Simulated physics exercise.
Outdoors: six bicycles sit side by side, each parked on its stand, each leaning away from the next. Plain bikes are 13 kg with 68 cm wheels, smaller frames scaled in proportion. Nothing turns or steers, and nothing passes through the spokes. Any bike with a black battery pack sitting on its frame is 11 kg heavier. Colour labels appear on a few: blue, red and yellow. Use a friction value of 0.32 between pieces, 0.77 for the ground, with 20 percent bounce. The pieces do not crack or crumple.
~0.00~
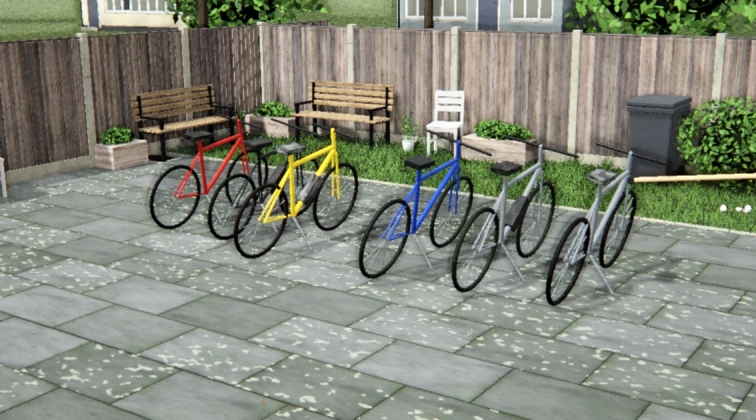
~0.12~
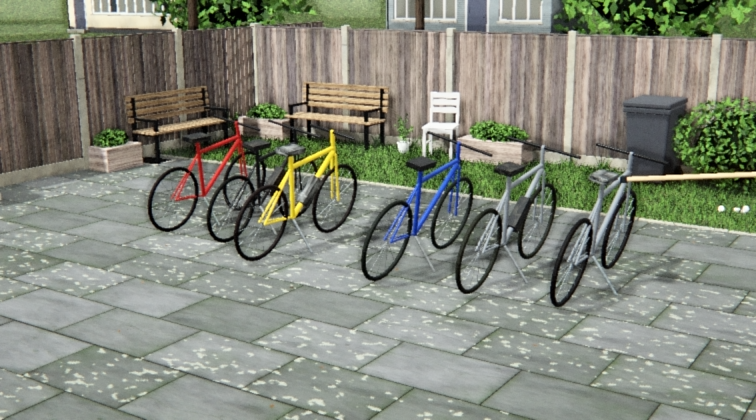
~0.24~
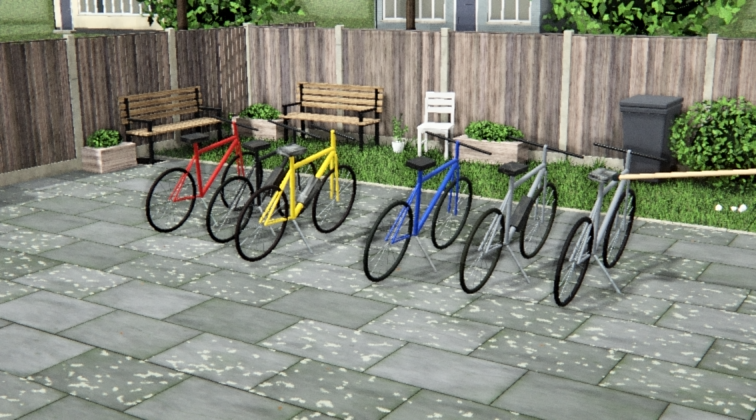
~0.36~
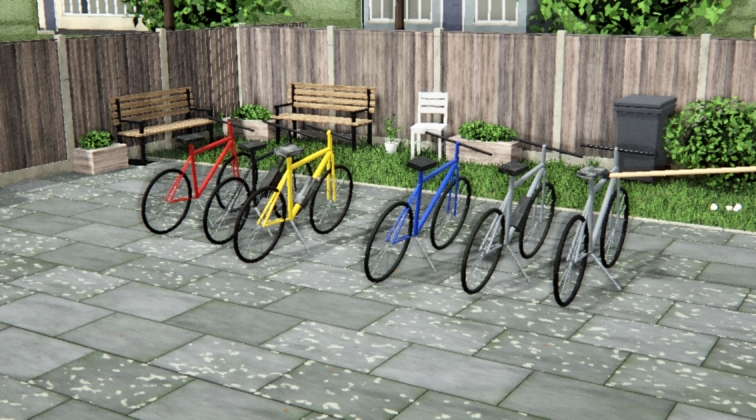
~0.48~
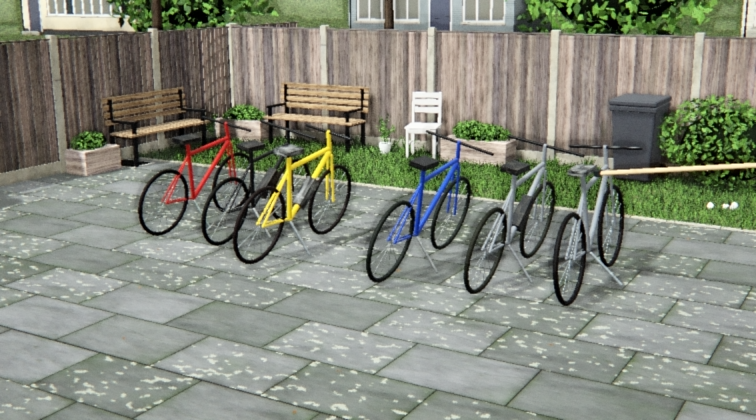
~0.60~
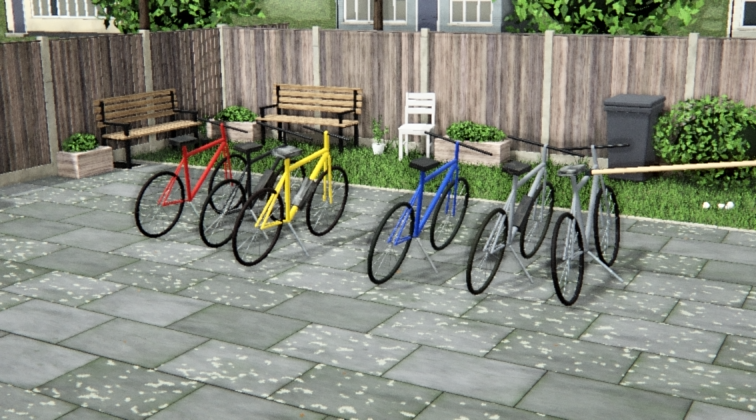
Six parked bicycles standing on a paved patio as a pole slides in from the right and pushes against the rightmost grey one.
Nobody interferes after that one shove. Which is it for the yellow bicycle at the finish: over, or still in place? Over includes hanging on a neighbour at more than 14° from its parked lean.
Still in place.
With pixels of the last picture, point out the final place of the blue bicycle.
At about (359, 237).
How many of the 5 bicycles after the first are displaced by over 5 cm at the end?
By my tally, the number that shifted is 2.
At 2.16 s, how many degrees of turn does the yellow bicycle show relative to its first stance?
About 0°.
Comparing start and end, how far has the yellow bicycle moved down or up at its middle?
Lower by close to 0 cm.
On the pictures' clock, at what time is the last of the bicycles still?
It all settles by about 2.5 s.
By 1.70 s, 1 of the 5 other bicycles over; yellow bicycle unmoved; blue bicycle tilted 10°.
By 2.16 s, 2 of the 5 other bicycles over; yellow bicycle unmoved; blue bicycle tilted 48°.
When it is over (2.9 s), 2 of the 5 other bicycles over; yellow bicycle unmoved; blue bicycle lying flat; red bicycle unmoved. Three left standing. In pixels of the last frame, middles, yellow bicycle near (300, 193), blue bicycle near (359, 237).
